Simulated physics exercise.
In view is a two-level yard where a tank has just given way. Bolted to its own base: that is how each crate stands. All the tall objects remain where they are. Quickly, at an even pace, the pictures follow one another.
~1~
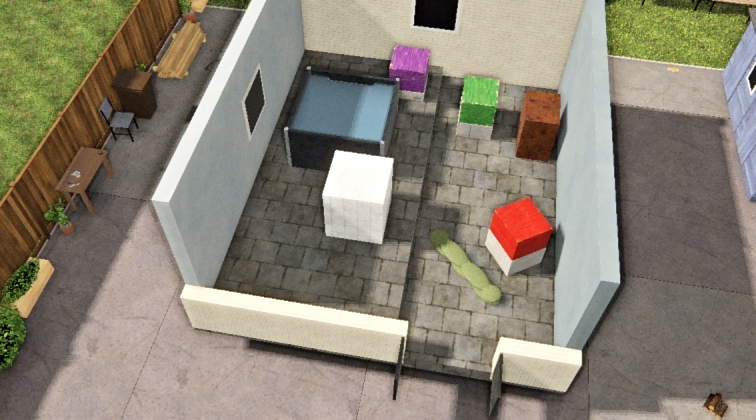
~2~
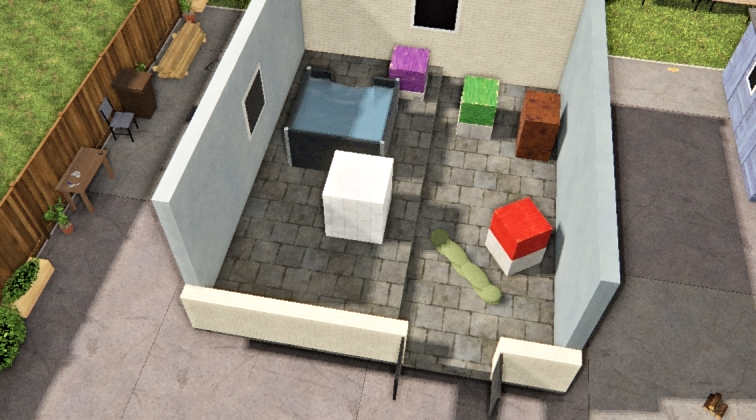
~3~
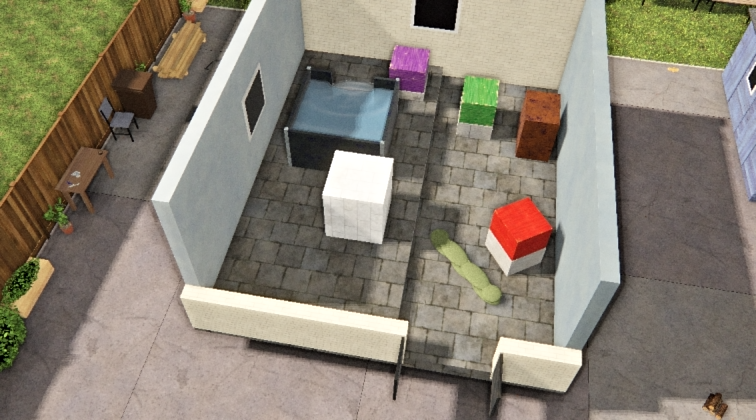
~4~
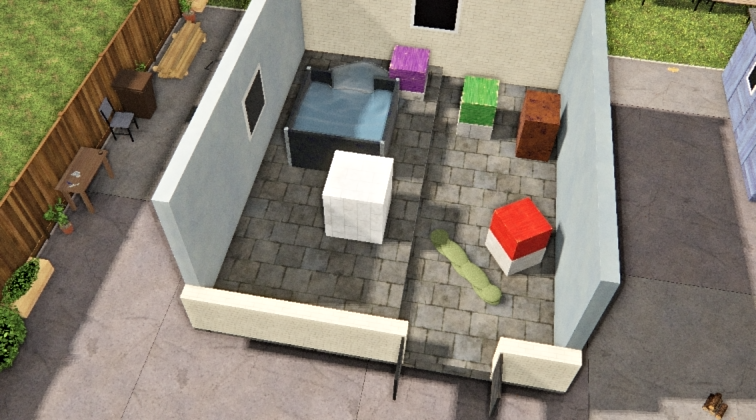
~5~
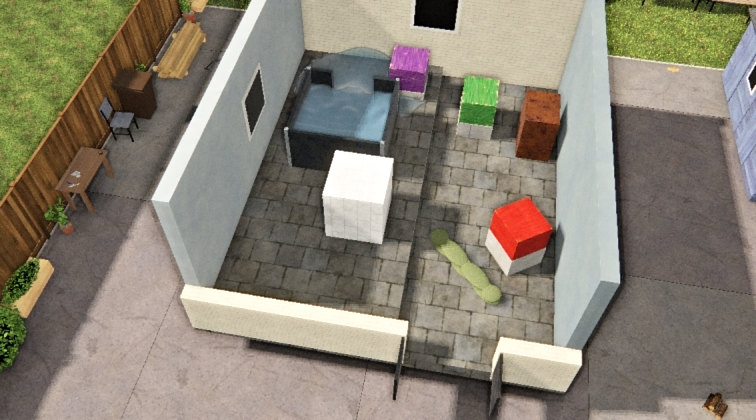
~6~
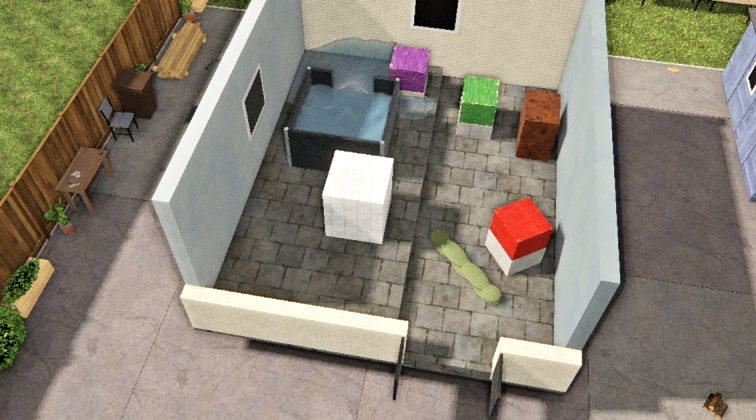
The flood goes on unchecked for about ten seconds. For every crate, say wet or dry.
Outcome: The red crate will come through untouched; the purple crate will not stay dry; the green crate will come through untouched.
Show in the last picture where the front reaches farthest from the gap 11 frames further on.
I'd say at around (556, 93).
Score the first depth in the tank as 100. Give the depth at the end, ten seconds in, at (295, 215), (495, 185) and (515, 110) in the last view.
Approx. values, in order: 2 %, 6 %, 10 %.
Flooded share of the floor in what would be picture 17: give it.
That comes to about 25 per cent.
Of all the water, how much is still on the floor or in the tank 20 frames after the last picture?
That comes to around 100 in a hundred.
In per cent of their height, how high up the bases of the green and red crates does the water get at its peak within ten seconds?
Roughly 40 per cent for the first, 30 per cent for the second.
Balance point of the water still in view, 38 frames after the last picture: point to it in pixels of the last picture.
About (378, 147).
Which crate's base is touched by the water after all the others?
Easy - the crate marked red.
A moment on, water covers 20 % of the floor; the red crate not reached, the purple crate water round its plinth, the green crate water round its plinth.
Next, water covers 25 % of the floor; the red crate not reached, the purple crate water round its plinth, the green crate water round its plinth.
Then, water covers 45 % of the floor; the red crate not reached, the purple crate water round its plinth, the green crate water round its plinth.
Later, water covers 80 % of the floor; the red crate water round its plinth, the purple crate water round its plinth, the green crate water round its plinth.
In the end, water covers 90 % of the floor; the red crate stayed above the water, the purple crate was topped, the green crate stayed above the water.
